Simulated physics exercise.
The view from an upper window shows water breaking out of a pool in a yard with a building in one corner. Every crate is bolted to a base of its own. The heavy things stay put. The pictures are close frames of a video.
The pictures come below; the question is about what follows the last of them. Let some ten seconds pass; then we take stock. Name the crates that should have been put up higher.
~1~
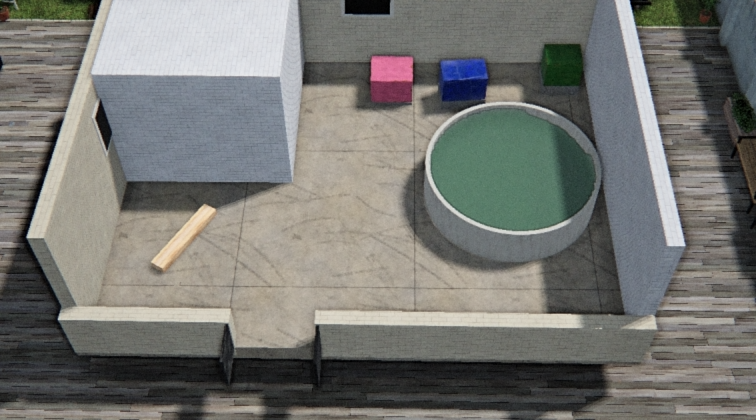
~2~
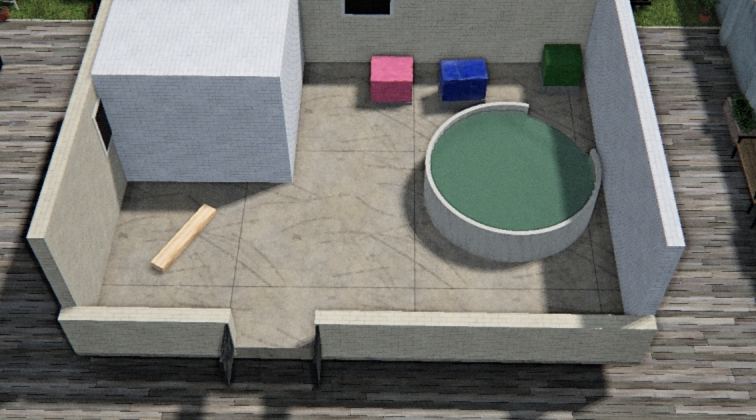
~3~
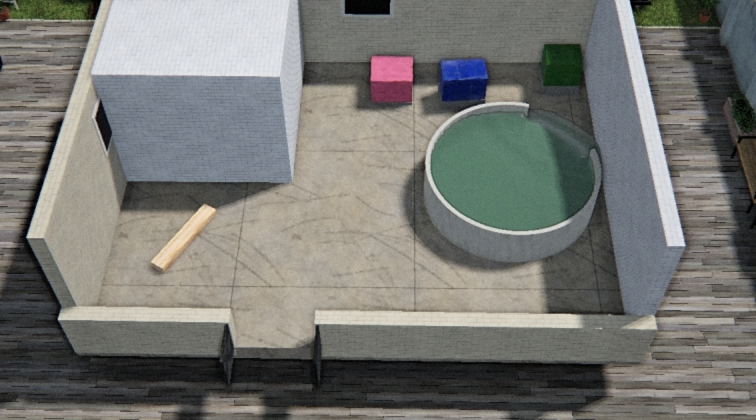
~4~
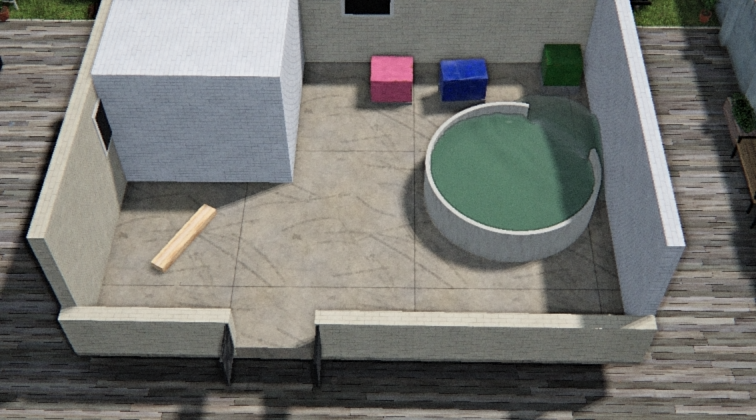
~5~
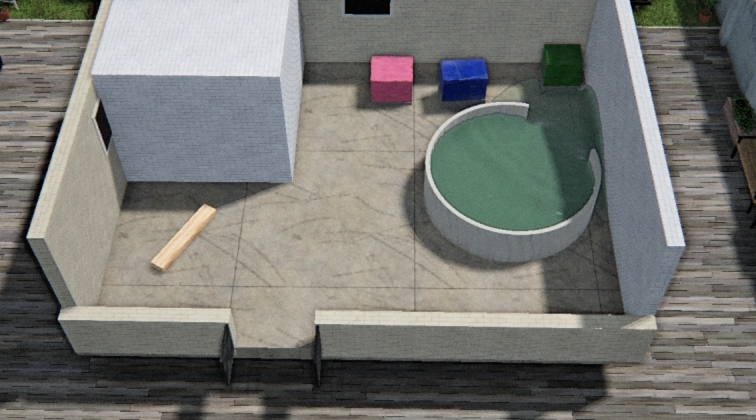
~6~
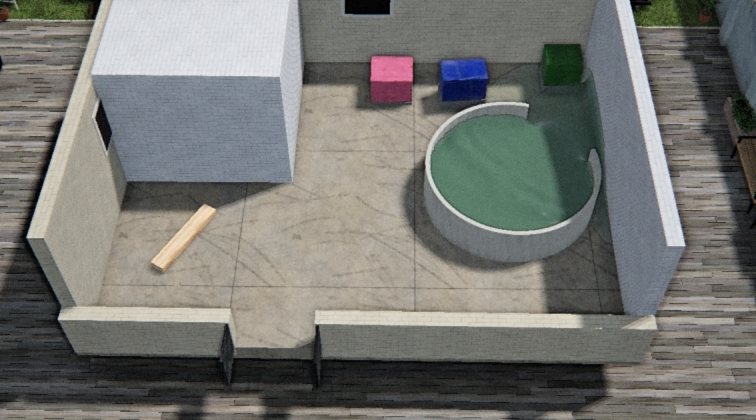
In order: The blue crate will be reached; the pink crate will be reached; the green crate will be reached.
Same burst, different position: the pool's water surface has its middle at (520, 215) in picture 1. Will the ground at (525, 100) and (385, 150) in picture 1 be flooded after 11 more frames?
First point soaked, second point untouched.
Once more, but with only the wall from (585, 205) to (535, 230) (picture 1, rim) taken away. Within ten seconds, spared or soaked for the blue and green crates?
The blue crate is untouched and the green crate is untouched.
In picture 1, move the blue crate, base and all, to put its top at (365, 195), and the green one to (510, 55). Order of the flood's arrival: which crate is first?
Crate marked green.
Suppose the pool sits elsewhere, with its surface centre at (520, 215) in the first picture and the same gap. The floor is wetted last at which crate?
Last comes the pink-painted one.
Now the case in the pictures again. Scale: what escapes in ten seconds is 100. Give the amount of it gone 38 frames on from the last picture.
My figure: 10 percent.
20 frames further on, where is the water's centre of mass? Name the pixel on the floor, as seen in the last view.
Near (498, 159).
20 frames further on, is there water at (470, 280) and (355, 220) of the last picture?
As listed: Not flooded, free of water.
A moment on, water covers 10 % of the floor; the blue crate water round its plinth, the pink crate not reached, the green crate water round its plinth.
Next, water covers 25 % of the floor; the blue crate water round its plinth, the pink crate water round its plinth, the green crate water round its plinth.
Then, water covers 45 % of the floor; the blue crate water round its plinth, the pink crate water round its plinth, the green crate water round its plinth.
Later, water covers 85 % of the floor; the blue crate water round its plinth, the pink crate water round its plinth, the green crate water round its plinth.
In the end, water covers 95 % of the floor; the blue crate was topped, the pink crate was topped, the green crate was topped.
